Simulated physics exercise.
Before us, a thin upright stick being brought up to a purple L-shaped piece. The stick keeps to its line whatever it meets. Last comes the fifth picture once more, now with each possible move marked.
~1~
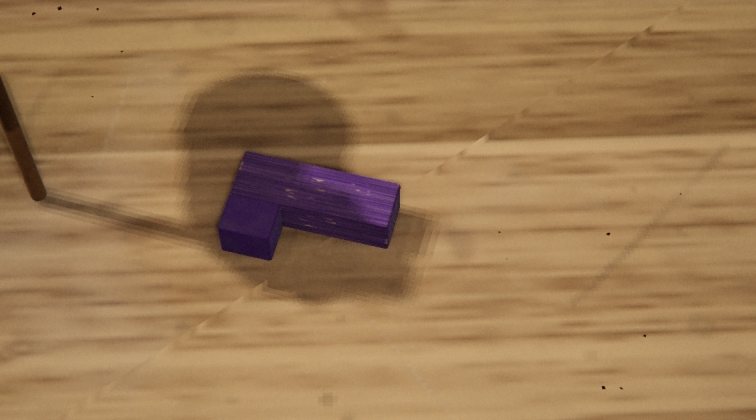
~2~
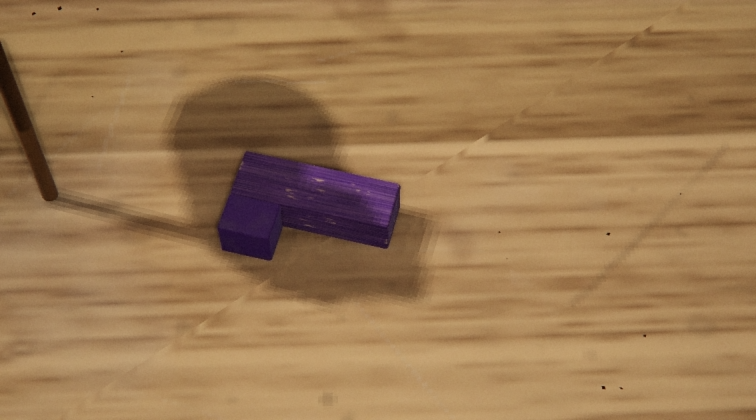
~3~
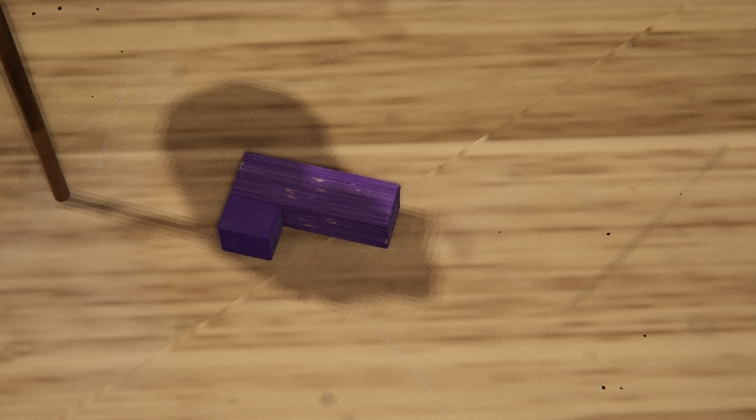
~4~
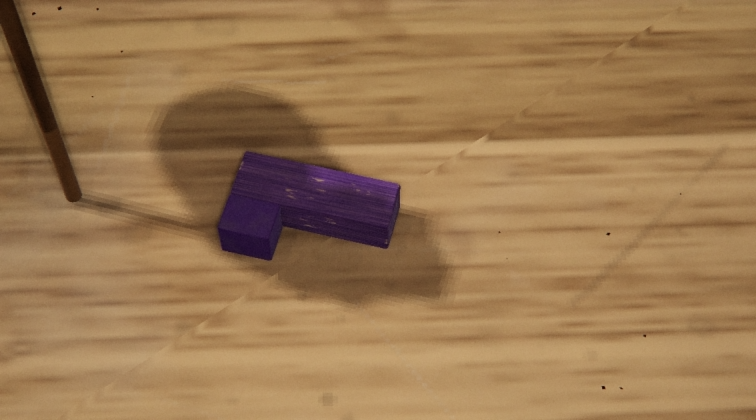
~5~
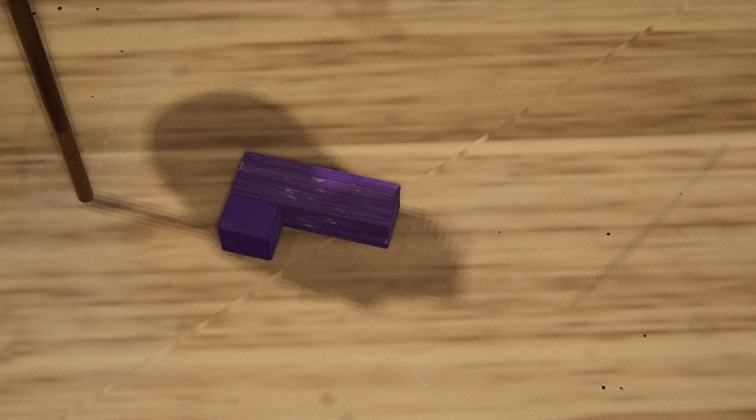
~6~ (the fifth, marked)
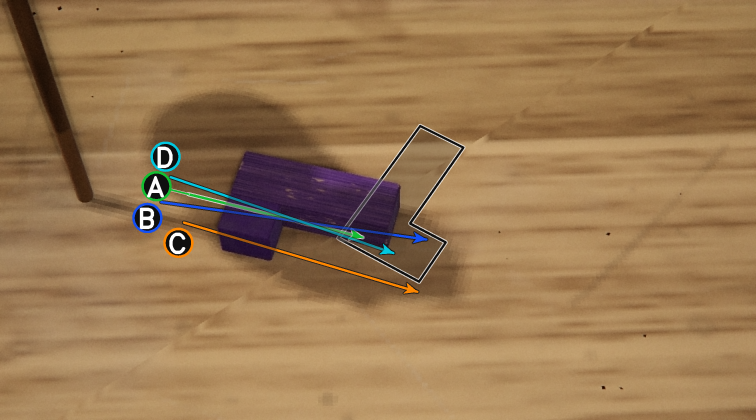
A thin brown stick moving slightly rightward at the left, toward a still purple L-shaped piece on a wood-grained surface as shadows shift.
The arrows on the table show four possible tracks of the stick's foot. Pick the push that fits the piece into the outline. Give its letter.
The stick should follow C.
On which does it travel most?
Stroke B.
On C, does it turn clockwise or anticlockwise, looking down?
On that stroke, anticlockwise.
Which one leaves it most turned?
C.
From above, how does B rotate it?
Anticlockwise.
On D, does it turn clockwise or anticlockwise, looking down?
On that stroke, anticlockwise.
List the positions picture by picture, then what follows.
In the first picture, purple L-shaped piece (315, 187).
In the second picture, purple L-shaped piece (315, 187).
In the third picture, purple L-shaped piece (315, 187).
In the fourth picture, purple L-shaped piece (315, 187).
In the fifth picture, purple L-shaped piece (315, 187).
On the marked copy, A from (189, 194) to (363, 237); B from (161, 202) to (426, 240); C from (184, 223) to (418, 292); D from (171, 177) to (394, 253).
Taking C. A third of the way, foot of the stick (266, 248), piece (353, 181).
Two thirds of the way, foot of the stick (351, 274), piece (392, 172).
When it is over, foot of the stick (418, 293), piece (403, 172); it fills the outline.
As for the rest, A leaves the piece out of the outline, at (454, 206); B leaves the piece out of the outline, at (512, 185); D leaves the piece out of the outline, at (485, 226).
